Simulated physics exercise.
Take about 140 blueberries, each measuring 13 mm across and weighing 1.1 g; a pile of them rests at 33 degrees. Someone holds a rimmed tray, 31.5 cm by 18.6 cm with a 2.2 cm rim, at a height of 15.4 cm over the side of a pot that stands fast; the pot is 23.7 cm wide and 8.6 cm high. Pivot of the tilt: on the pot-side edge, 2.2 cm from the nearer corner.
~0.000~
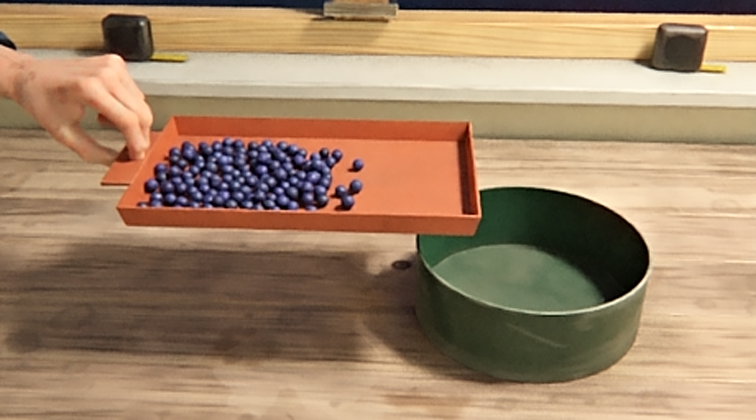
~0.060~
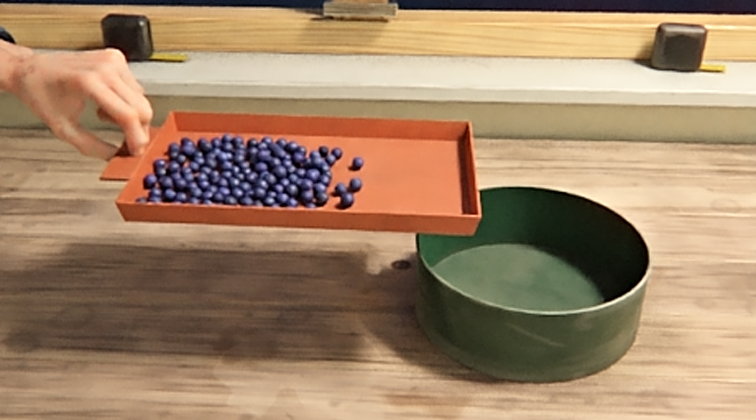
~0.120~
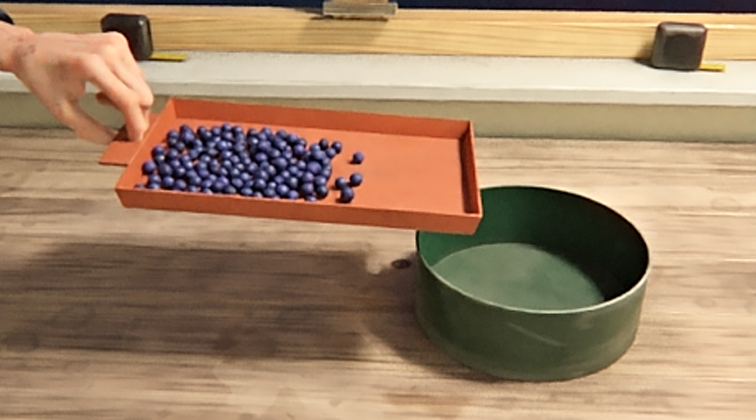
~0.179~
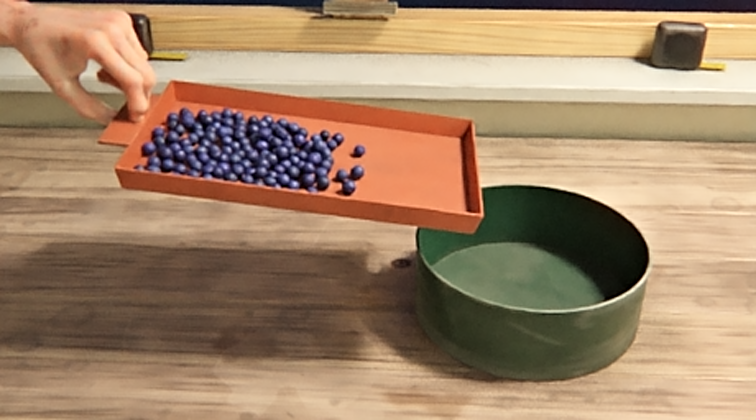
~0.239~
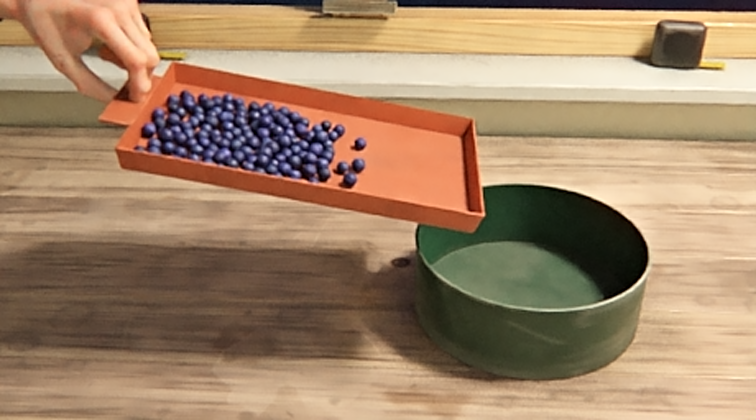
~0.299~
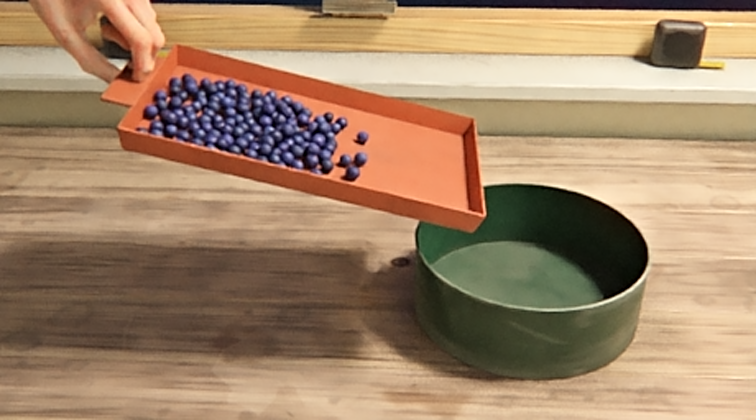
We see a hand holding a reddish-orange rimmed tray of small dark blue balls beside a green pot on a wooden surface. The hand raises the tray's left end, tilting it moderately down to the right, while the balls barely shift.
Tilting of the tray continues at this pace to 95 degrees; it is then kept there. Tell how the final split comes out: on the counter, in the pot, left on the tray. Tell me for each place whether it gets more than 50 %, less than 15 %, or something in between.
Counter: A low amount. Pot: A majority. Tray: A low amount.
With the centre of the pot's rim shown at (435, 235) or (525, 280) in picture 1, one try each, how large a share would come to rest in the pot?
About 60 and 85 per cent.
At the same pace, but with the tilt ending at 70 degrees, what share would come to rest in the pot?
You'd end up with some 10 % in the pot.
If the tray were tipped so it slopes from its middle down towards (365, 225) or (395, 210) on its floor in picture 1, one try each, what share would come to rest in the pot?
Near 5 and 60 percent, in that order.
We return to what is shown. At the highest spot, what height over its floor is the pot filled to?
Some 2.5 cm up.
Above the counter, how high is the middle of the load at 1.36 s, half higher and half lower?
Around 20 cm up.
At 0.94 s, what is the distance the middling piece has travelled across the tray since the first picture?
17 cm.
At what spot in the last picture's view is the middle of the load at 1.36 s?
Look about (474, 148) in the last view.
After 0.94 s, tilt 52 degrees; the tray holds 95 %, the pot 0 %.
Then, at 1.36 s, tilt 77 degrees; the tray holds 90 %, the pot 10 %.
After 1.87 s, tilt 95 degrees; the tray holds 20 %, the pot 75 %.
At rest (2.7 s), counter 0 %, pot 100 %, tray 0 %.
